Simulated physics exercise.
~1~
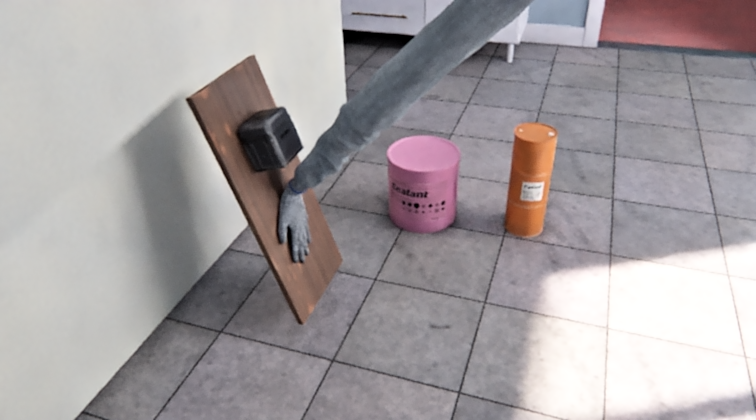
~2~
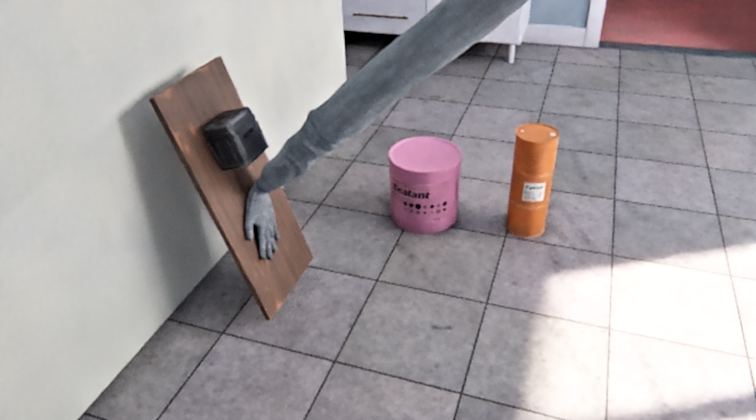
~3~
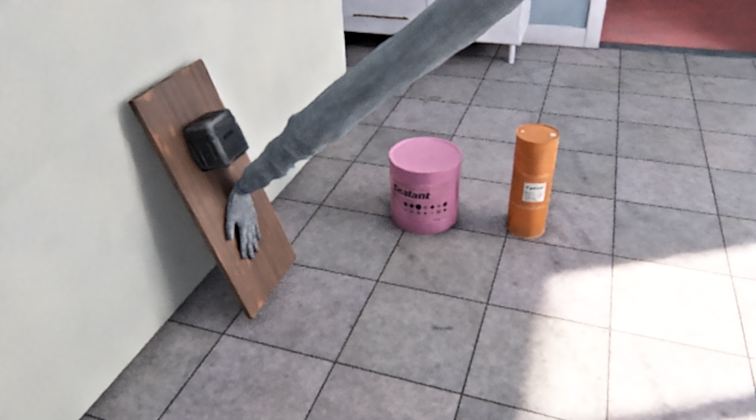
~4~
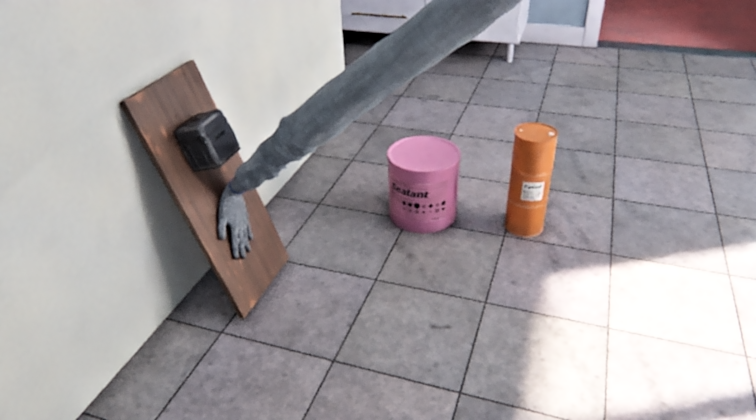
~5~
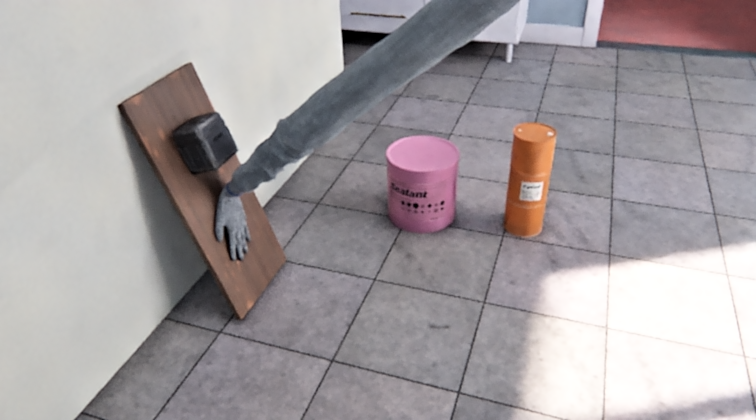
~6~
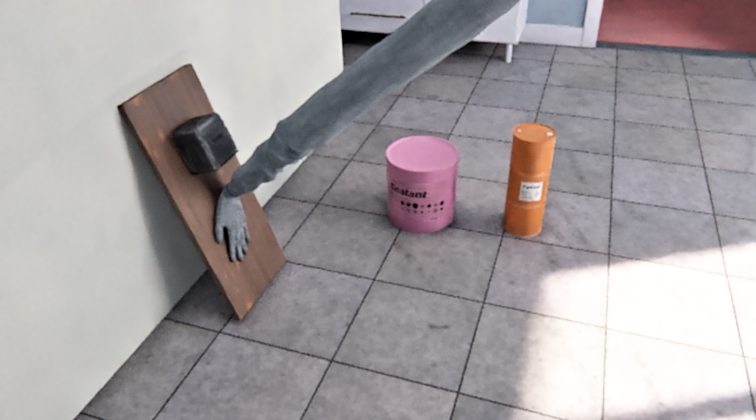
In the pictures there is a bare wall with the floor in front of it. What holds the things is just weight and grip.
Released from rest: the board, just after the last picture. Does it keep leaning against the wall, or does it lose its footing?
It keeps leaning.
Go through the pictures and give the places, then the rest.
On its way; brown board (277, 193); pink pail (423, 184), in the first picture.
On its way; brown board (244, 191); pink pail (424, 185), in the second picture.
On its way; brown board (226, 192); pink pail (425, 185), in the third picture.
On its way; brown board (217, 192); pink pail (423, 184), in the fourth picture.
Propped up under the hand; brown board (215, 194); pink pail (422, 184), in the fifth picture.
Propped up under the hand; brown board (215, 195); pink pail (422, 184), in the sixth picture.
Then, 0.40 s on from there, no change.
Then, 0.90 s on from there, brown board resting near (214, 195).
In the end, all 3 unmoved. At the end, from the last picture's camera, brown board near (214, 195). The board holds.
